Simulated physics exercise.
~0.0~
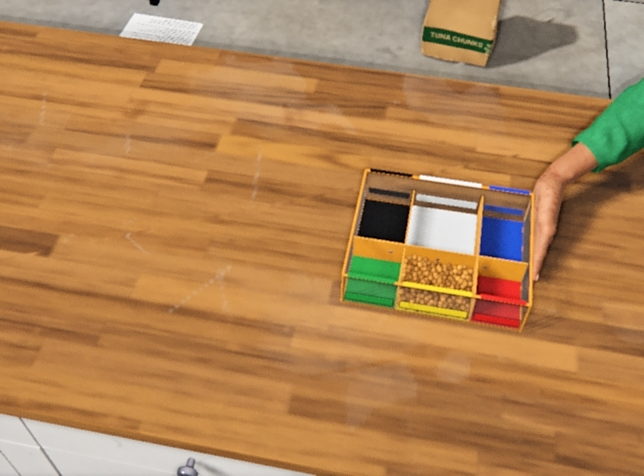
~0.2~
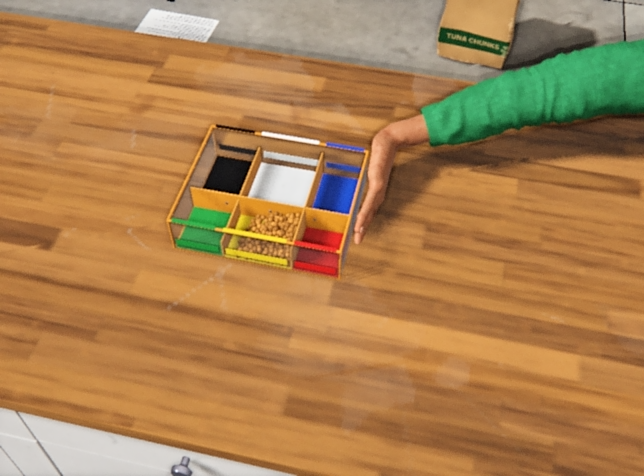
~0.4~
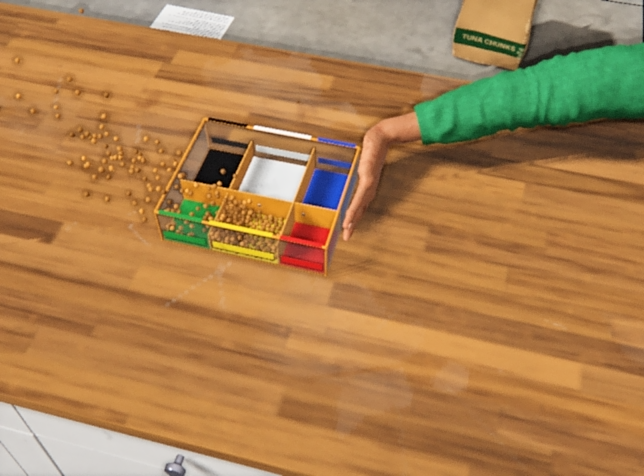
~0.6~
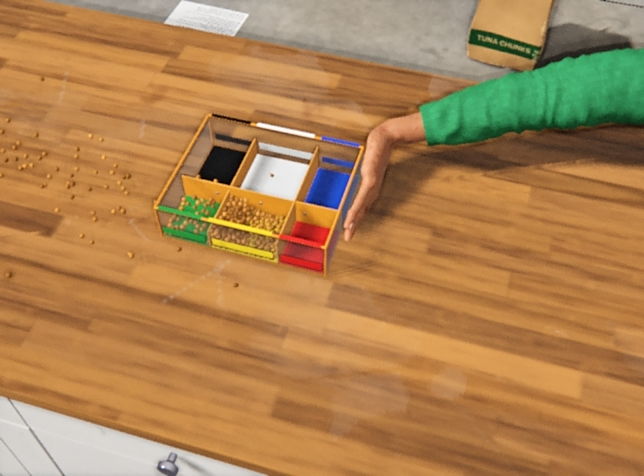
To begin with, an open tray divided into coloured compartments sits on a wooden worktop, with small golden roasted chickpeas gathered in the yellow section. A hand in a green sleeve, pressed against its right side, pushes the tray to the left. As the tray comes to a halt, many chickpeas surge leftward, some dropping into the neighbouring green compartment and others flying over the side. The loose ones scatter across the wood to the left. Finally, the tray rests flat beside the hand, most chickpeas still in the yellow section, some in the green, and the rest strewn over the worktop.
